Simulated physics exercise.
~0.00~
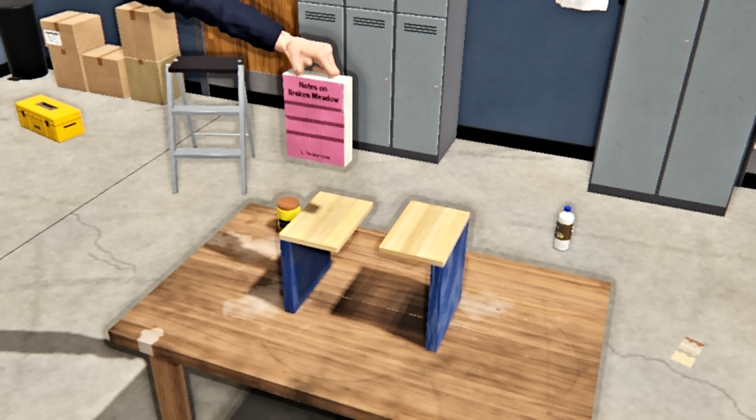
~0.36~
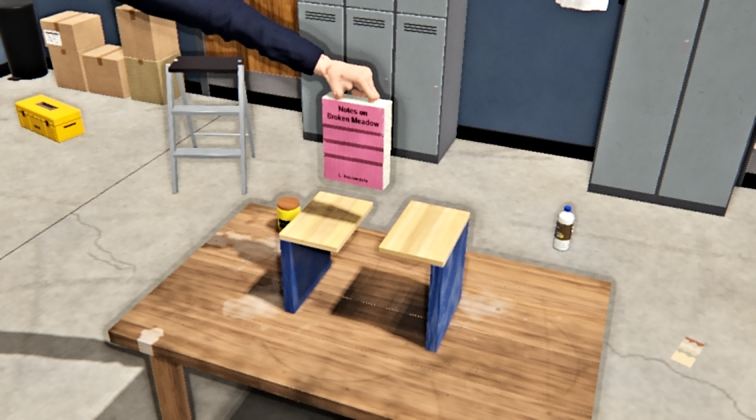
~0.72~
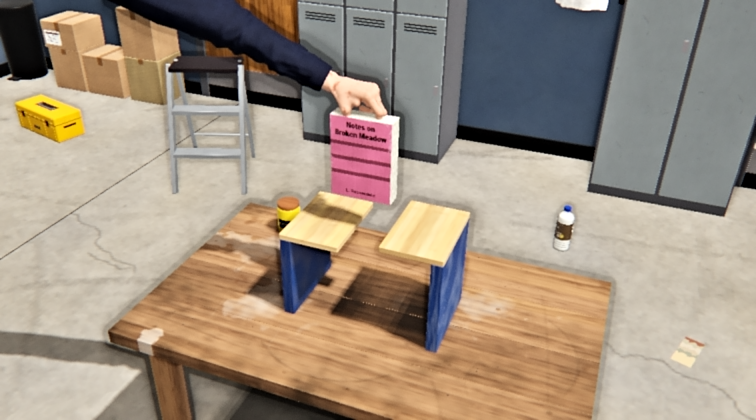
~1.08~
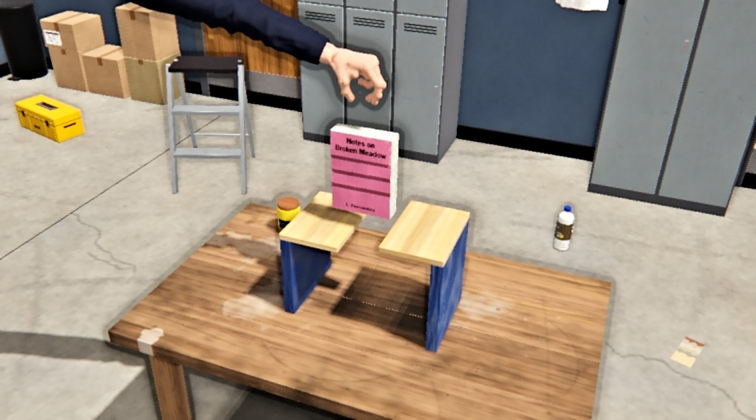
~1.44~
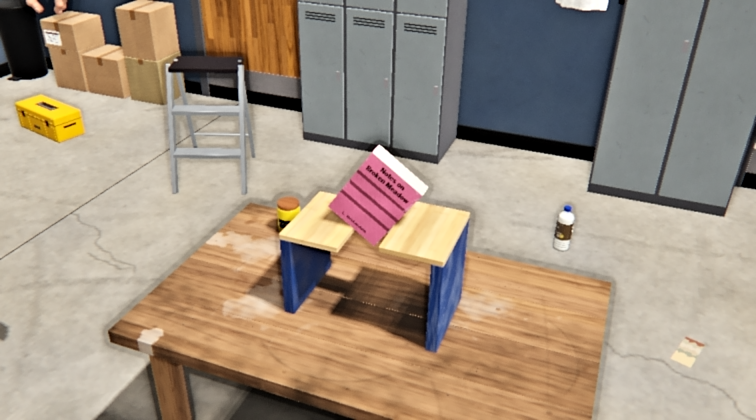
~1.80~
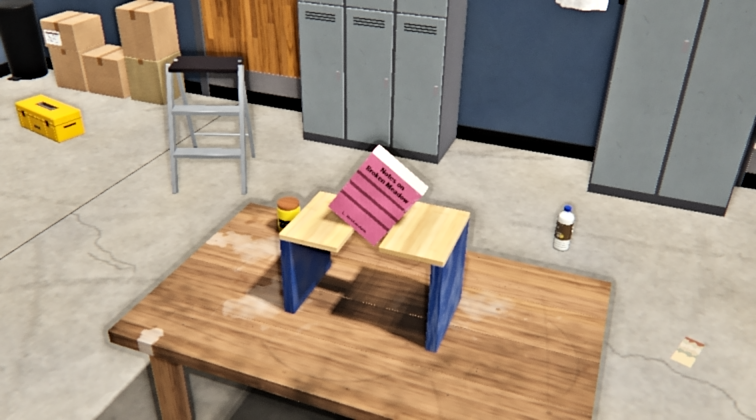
Pink book lowered upright by a hand over the gap between two wooden-topped supports, then released, tipping and lodging at a slant.
